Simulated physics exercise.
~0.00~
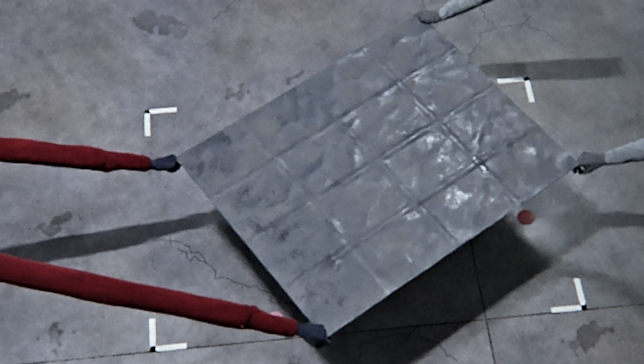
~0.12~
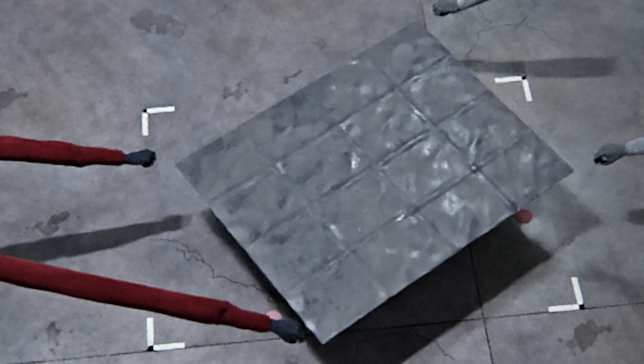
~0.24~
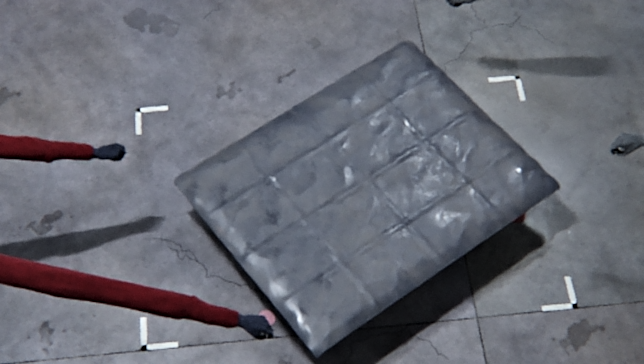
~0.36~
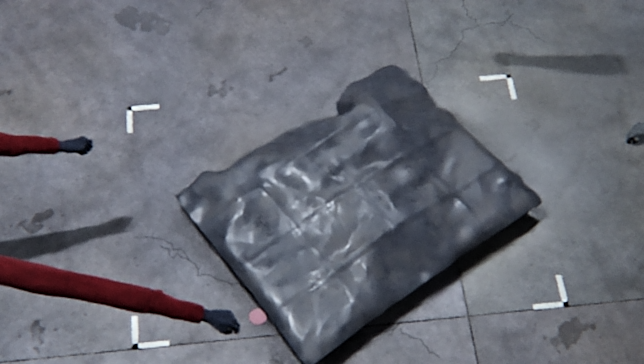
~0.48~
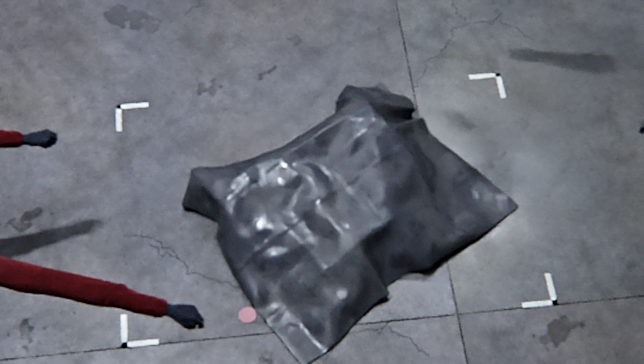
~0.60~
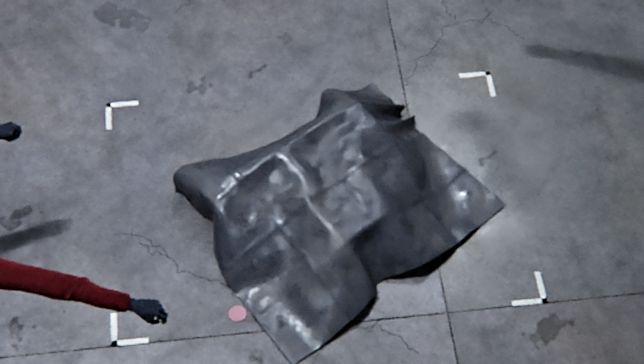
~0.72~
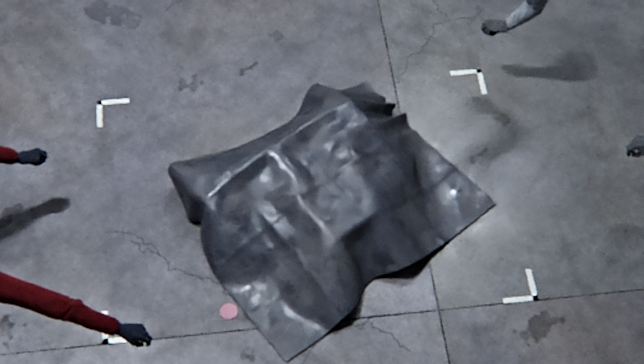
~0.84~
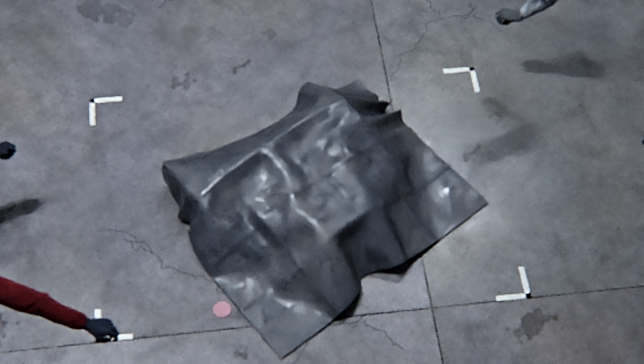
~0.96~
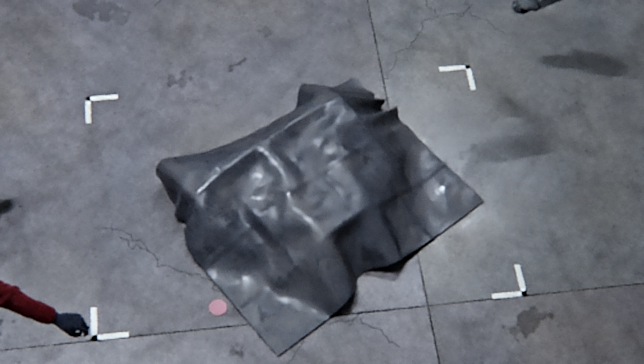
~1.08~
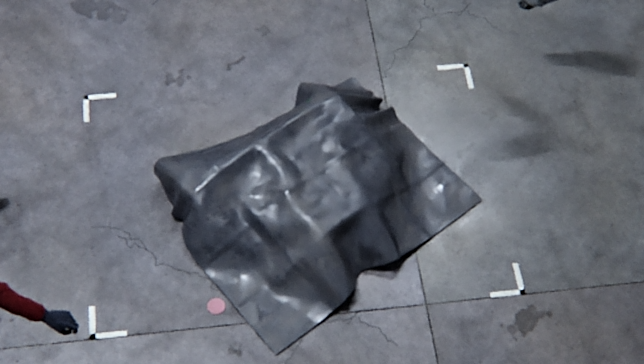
Grey tarp dropping from gloved hands onto a concrete floor, crumpling over hidden objects and settling beside an uncovered pink coaster.
